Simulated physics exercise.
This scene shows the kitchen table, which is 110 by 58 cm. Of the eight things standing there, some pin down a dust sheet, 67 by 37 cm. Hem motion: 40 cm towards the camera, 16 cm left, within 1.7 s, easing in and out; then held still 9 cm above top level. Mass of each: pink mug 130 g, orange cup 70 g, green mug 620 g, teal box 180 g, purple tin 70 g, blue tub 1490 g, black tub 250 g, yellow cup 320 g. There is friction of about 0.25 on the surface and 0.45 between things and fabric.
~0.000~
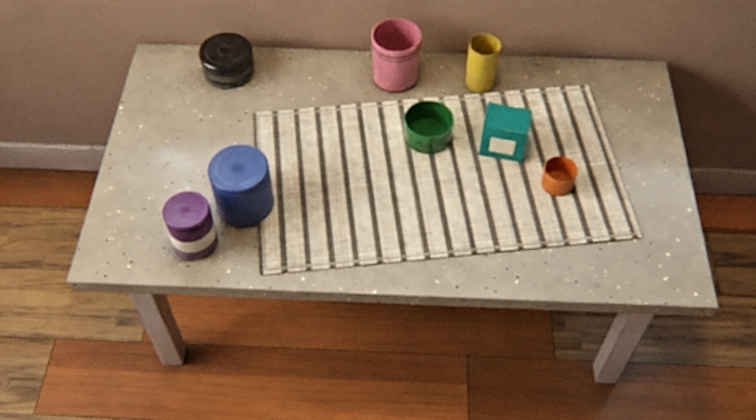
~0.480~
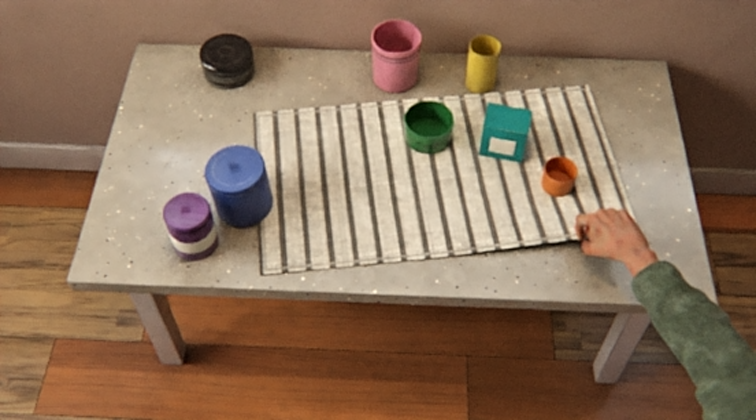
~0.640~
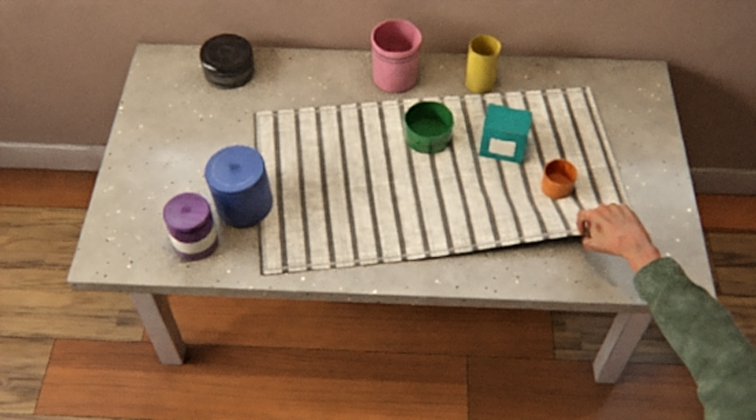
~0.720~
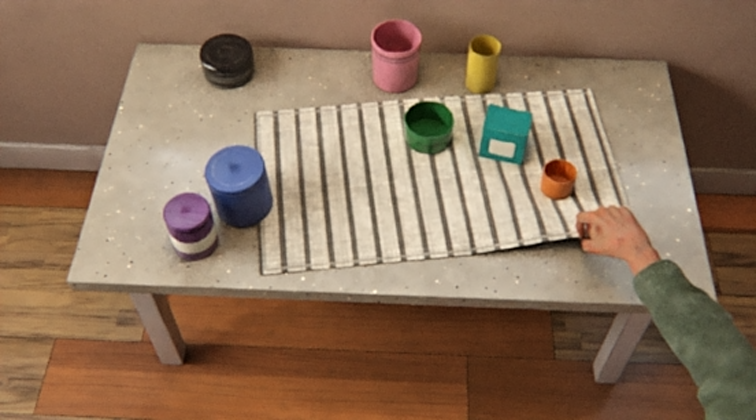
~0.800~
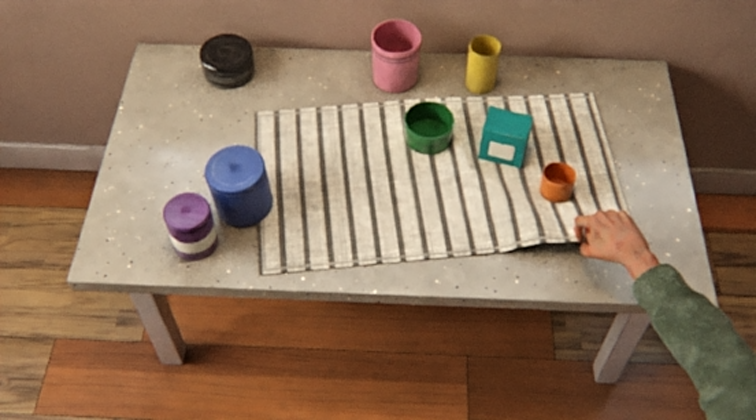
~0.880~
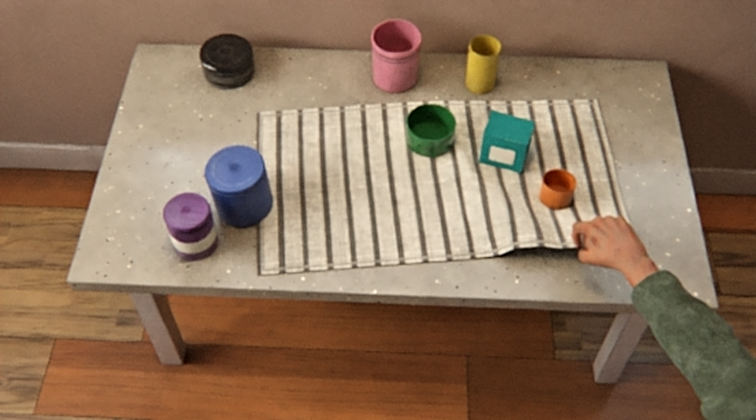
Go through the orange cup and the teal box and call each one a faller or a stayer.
Orange cup: Faller. Teal box: Faller.
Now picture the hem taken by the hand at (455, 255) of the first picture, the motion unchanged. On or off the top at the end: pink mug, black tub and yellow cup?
Result: Pink mug keeps its place; black tub keeps its place; yellow cup keeps its place.
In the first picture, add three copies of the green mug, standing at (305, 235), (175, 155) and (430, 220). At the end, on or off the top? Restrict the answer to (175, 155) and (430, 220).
So the first copy ends up on top, while the second copy ends up below.
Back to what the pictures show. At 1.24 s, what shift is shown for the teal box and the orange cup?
Approx. shift - teal box: 10 cm; orange cup: 15 cm.
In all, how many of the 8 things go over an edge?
That works out to 3 of them.
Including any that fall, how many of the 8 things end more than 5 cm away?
Count recorded: 3.
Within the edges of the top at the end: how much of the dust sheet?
Share within the edges: Approx. 0 %.
At 1.2 s, 100 % of the dust sheet is still over the top; orange cup 14 cm off its start, teal box 11 cm off its start, green mug 7 cm off its start.
At 1.6 s, 75 % of the dust sheet is still over the top; orange cup 28 cm off its start, teal box 25 cm off its start, green mug 17 cm off its start.
At 2.0 s, 50 % of the dust sheet is still over the top; orange cup 40 cm off its start at (532, 381), teal box 39 cm off its start at (512, 311), green mug 28 cm off its start at (460, 243).
At 2.3 s, 35 % of the dust sheet is still over the top; teal box over the edge, orange cup over the edge, green mug over the edge.
At 3.9 s, 0 % of the dust sheet is still over the top; orange cup over the edge, teal box over the edge, green mug over the edge.
